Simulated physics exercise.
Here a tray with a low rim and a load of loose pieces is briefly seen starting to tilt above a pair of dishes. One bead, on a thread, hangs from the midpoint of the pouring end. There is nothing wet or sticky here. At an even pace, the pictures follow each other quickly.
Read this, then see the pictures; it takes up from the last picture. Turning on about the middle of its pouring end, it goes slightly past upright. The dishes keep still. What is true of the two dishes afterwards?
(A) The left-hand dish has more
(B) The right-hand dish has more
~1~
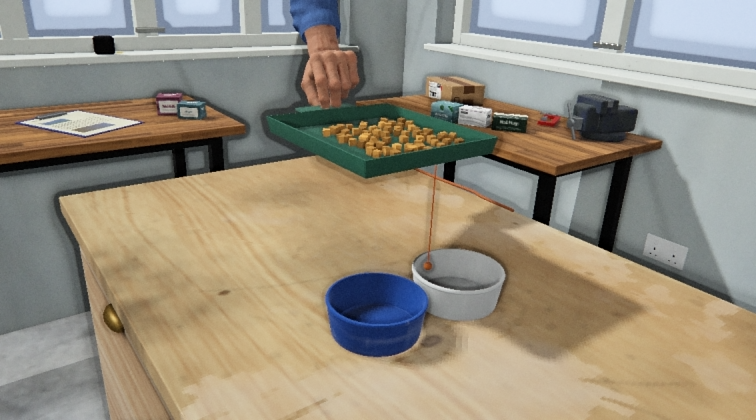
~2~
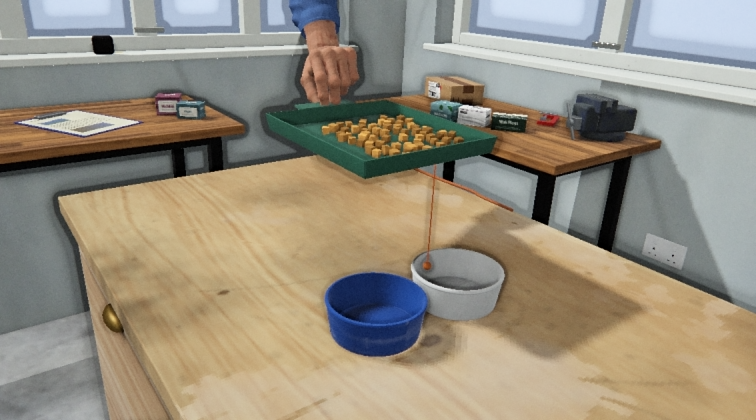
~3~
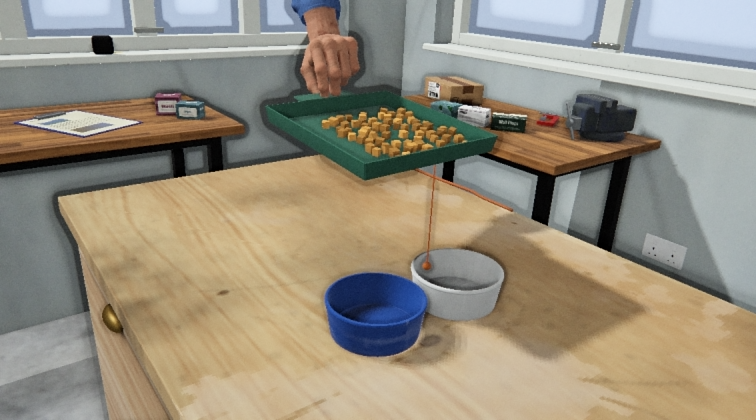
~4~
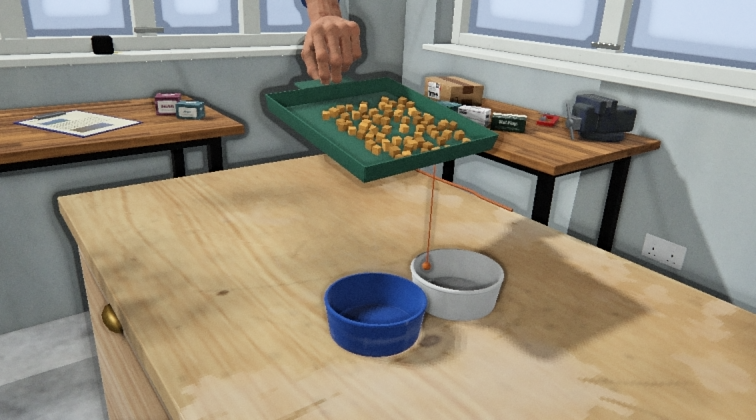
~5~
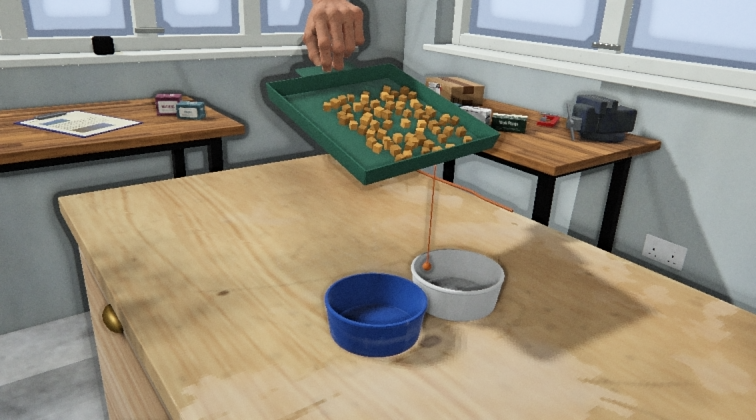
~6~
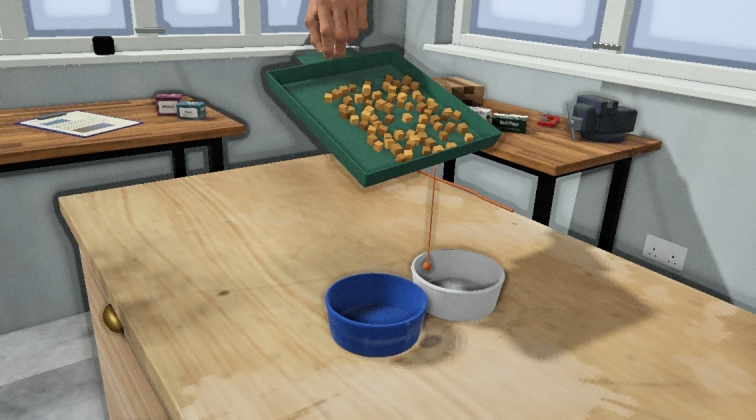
A, the left-hand dish has more.
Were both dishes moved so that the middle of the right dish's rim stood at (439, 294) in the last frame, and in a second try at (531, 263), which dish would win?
Result for the first try: The dish on the right side; for the second: The dish on the left side.
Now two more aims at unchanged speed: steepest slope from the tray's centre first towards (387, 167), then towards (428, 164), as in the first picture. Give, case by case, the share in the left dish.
80 % and 20 %.
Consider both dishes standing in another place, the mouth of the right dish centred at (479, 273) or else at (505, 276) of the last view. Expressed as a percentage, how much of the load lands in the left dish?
60 and 70 in a hundred.
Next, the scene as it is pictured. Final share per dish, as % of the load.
Left dish: Around 40 in a hundred; right dish: Around 0 in a hundred.
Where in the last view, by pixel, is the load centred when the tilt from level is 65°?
Around (415, 147).
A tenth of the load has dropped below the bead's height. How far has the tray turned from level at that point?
Angle: Approx. 115 degrees.
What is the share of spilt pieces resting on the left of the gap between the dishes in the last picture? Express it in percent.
Share on the left: Near 10 %.
Shortly afterwards, tray tipped steeply; the whole lot on the tray.
Next, tray tipped past a quarter turn; all but a few on the tray; only a few in the left dish; only a few outside both; only a few in the air.
Some moments later, tray tipped past a quarter turn; near half in the left dish; near half outside both.
In the end, tray tipped past a quarter turn; near half in the left dish; none at all in the right dish; near half outside both.
